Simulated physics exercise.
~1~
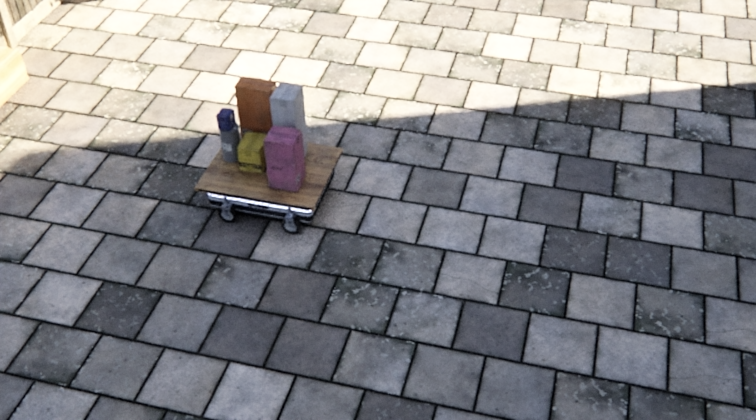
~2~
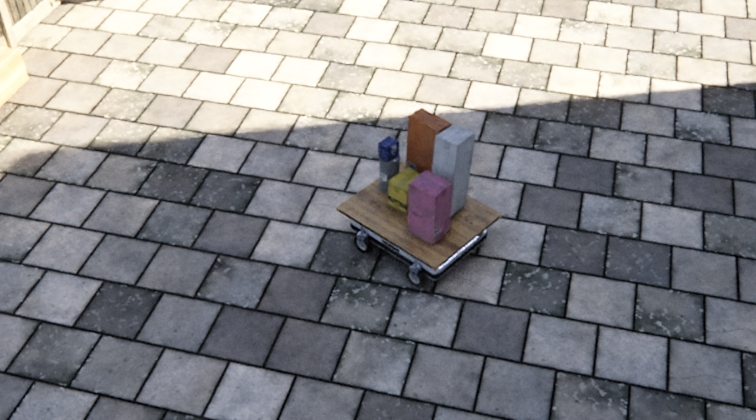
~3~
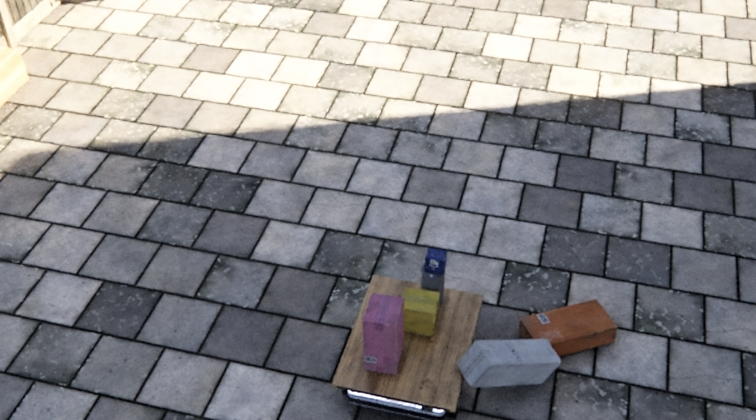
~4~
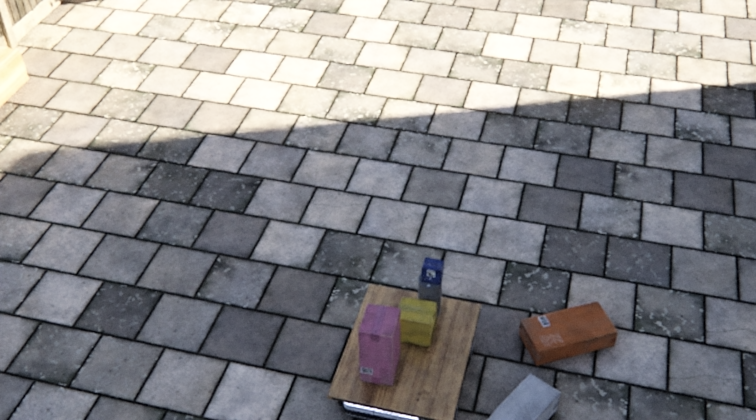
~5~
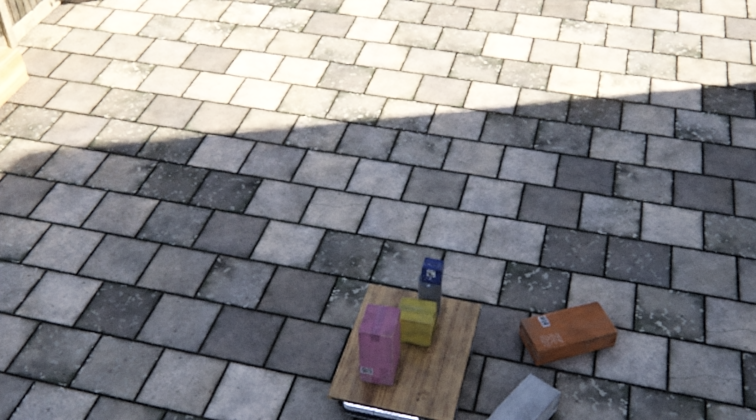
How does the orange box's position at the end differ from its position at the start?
At the start the orange box stands upright on the cart. By the end it lies on its side on the paving to the right of the cart.
